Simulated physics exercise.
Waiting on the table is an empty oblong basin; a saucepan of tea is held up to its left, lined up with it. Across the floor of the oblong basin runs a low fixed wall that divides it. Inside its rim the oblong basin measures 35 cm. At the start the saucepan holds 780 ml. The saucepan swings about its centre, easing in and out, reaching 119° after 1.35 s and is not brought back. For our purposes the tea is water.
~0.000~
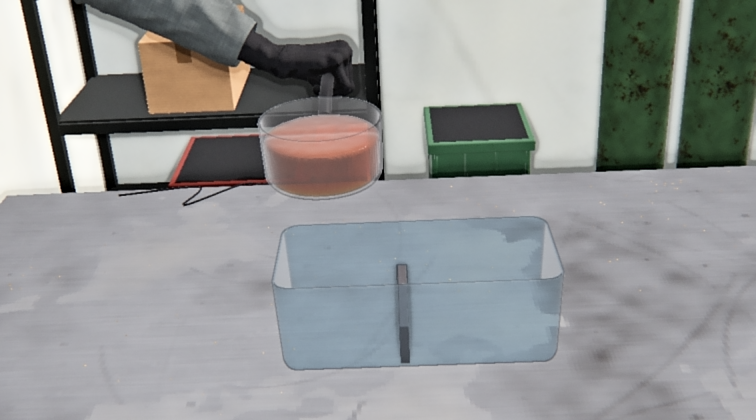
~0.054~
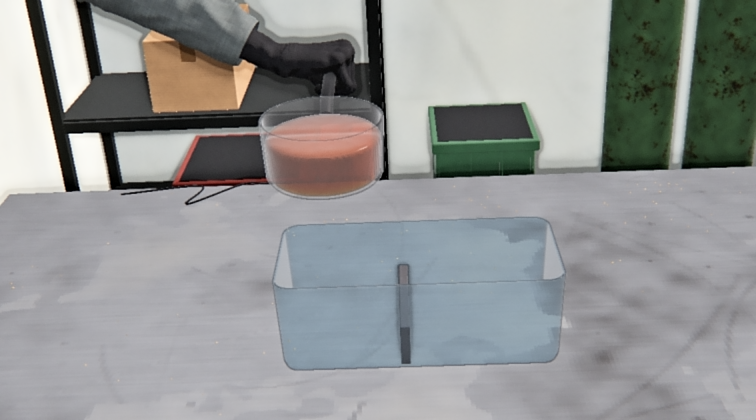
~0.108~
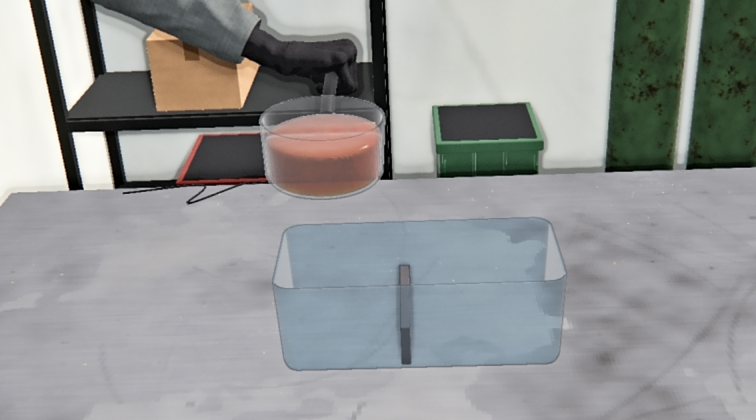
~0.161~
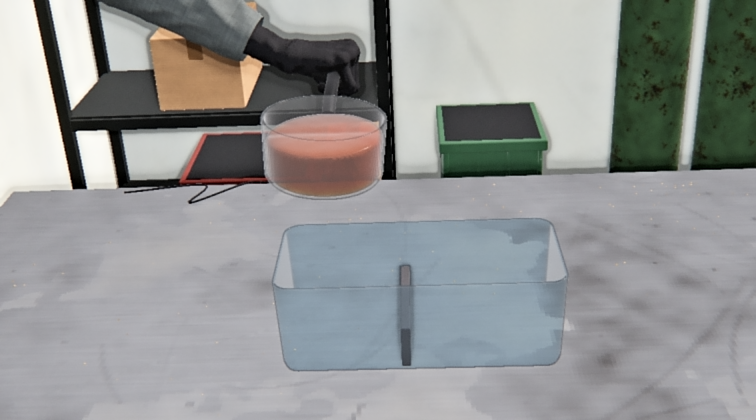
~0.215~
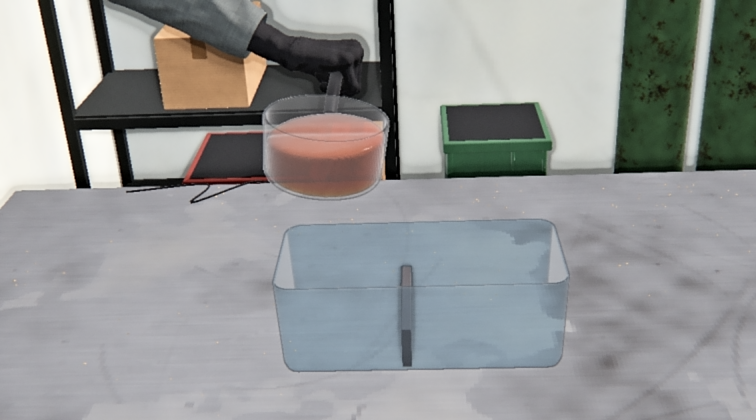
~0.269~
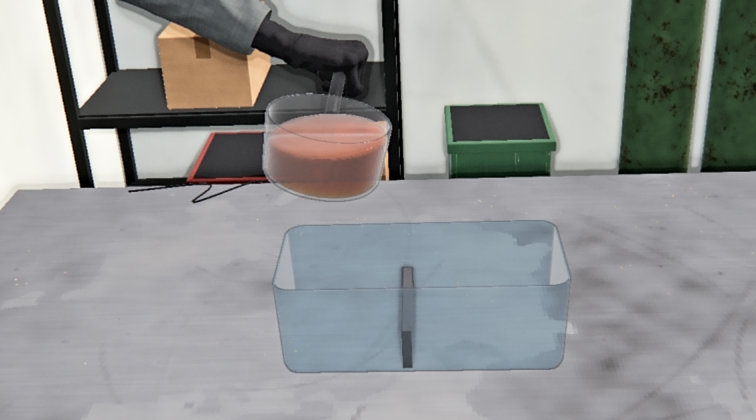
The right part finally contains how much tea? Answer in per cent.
About 82 in every hundred parts.
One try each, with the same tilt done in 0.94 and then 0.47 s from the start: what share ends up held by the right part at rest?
About 75 %, then about 60 %.
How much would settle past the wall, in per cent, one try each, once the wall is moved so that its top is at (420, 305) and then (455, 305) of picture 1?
The first gives near 70 per cent and the second near 35 per cent.
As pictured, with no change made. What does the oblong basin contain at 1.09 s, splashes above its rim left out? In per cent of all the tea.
Looks like about 86 % of the whole amount.
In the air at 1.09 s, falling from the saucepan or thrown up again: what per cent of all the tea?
Some 8 % is up in the air.
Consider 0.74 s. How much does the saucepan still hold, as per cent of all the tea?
Roughly 56 per cent.
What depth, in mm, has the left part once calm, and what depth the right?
Some 6 mm on the left and some 24 mm on the right.
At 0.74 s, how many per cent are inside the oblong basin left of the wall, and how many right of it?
I'd say some 0 on the left and some 12 on the right.
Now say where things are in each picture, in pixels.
In the first picture, it leans 0°; its right rim is at (381, 117); the tea meets the walls at (264, 136) and (379, 131); the oblong basin's rim runs from (278, 257) to (555, 247); the wall's top is at (403, 295).
In the second picture, it leans 0°; its right rim is at (382, 117); the tea meets the walls at (265, 135) and (380, 131).
In the third picture, it leans 2°; its right rim is at (384, 119); the tea meets the walls at (266, 134) and (381, 131).
In the fourth picture, it leans 4°; its right rim is at (385, 121); the tea meets the walls at (266, 134) and (383, 132).
In the fifth picture, it leans 7°; its right rim is at (388, 124); the tea meets the walls at (268, 134) and (385, 132).
In the sixth picture, it leans 11°; its right rim is at (390, 129); the tea meets the walls at (268, 135) and (387, 133).
After 0.74 s the tilt is 69° and 55 per cent is still to pour, 0 is left of the wall and 13 right of it.
After 1.09 s the tilt is 109° and 6 per cent is still to pour, 6 is left of the wall and 79 right of it.
After 1.46 s the tilt is 119° and 0 per cent is still to pour, 17 is left of the wall and 82 right of it.
After 1.85 s the tilt is 119° and 0 per cent is still to pour, 17 is left of the wall and 82 right of it.
In the end 17 per cent lies left of the wall, 82 right of it and 1 outside.
